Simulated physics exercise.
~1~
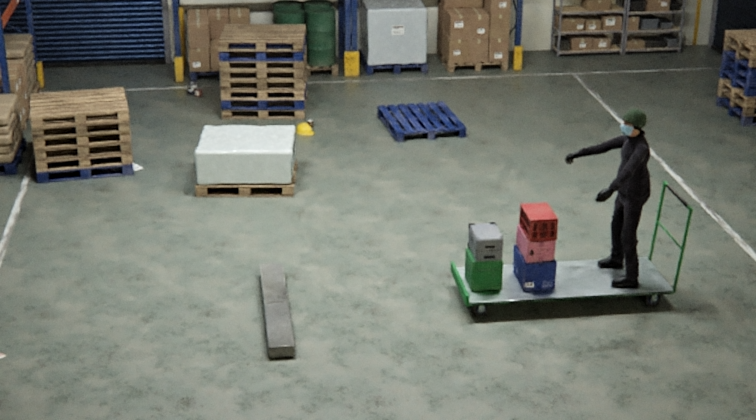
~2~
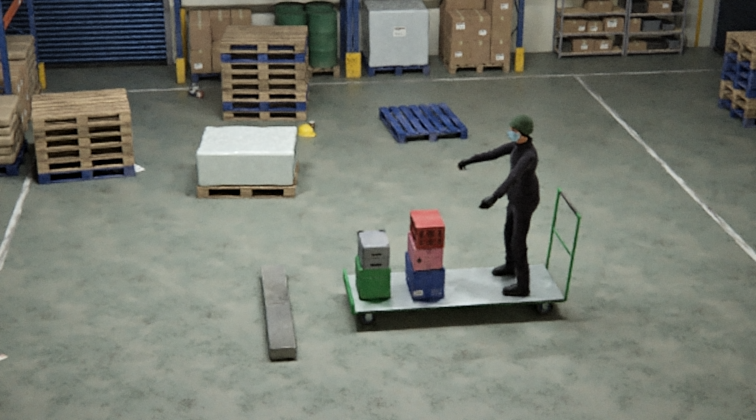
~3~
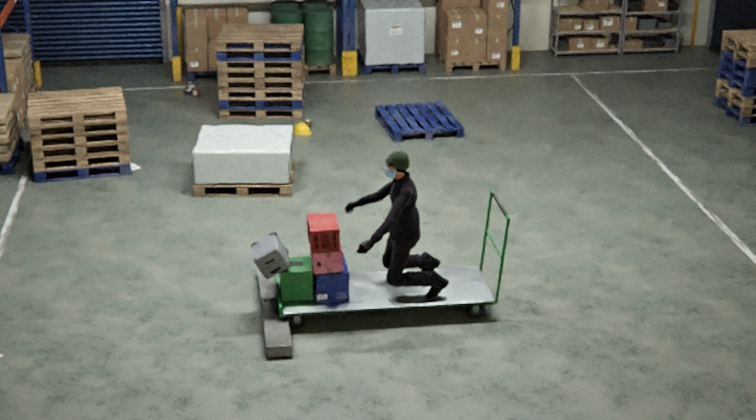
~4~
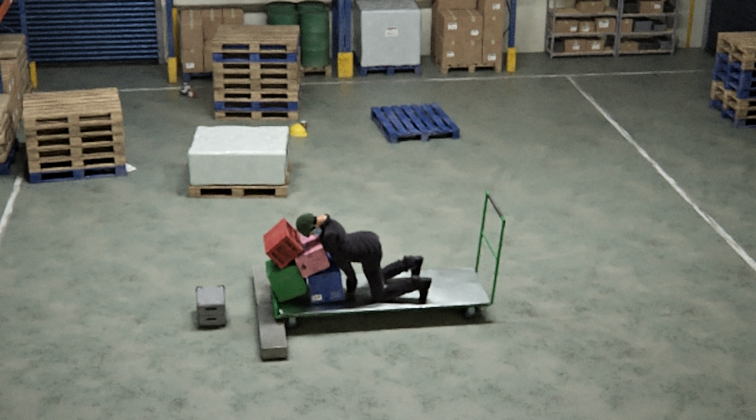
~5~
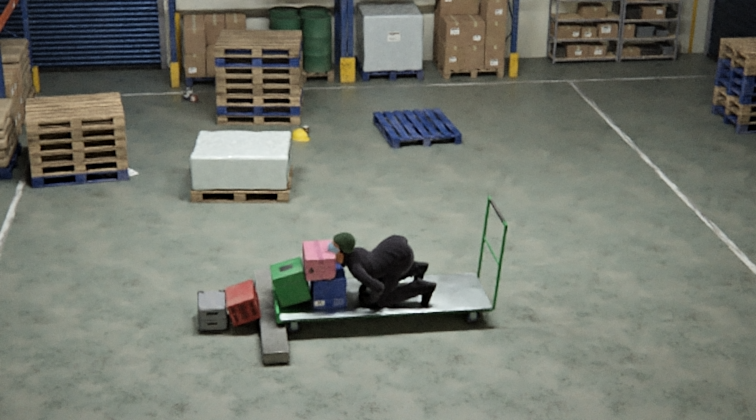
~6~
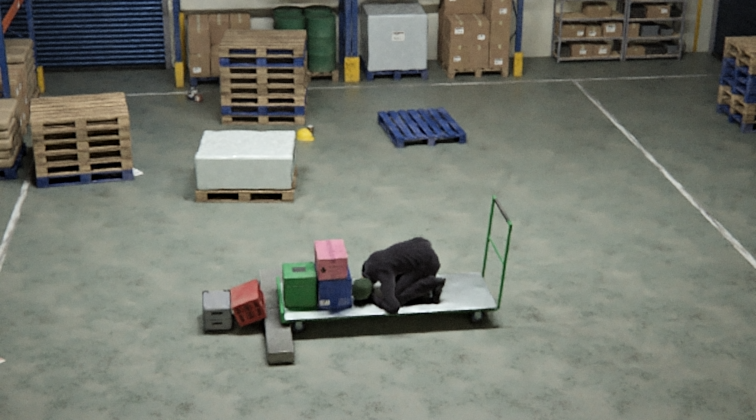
A person in dark clothes, a green cap and a face mask stands on a flatbed trolley rolling left across a warehouse floor, seen from above by a slightly swaying camera. Ahead of the person are a grey box on a green one and red and pink crates stacked on a blue one, with pallets and shelving behind. The trolley stops at a grey kerb as the person drops kneeling and the grey box tumbles off. The person pitches into the stack, and the red crate falls beside the grey box. The person ends crumpled on the deck behind the remaining boxes.
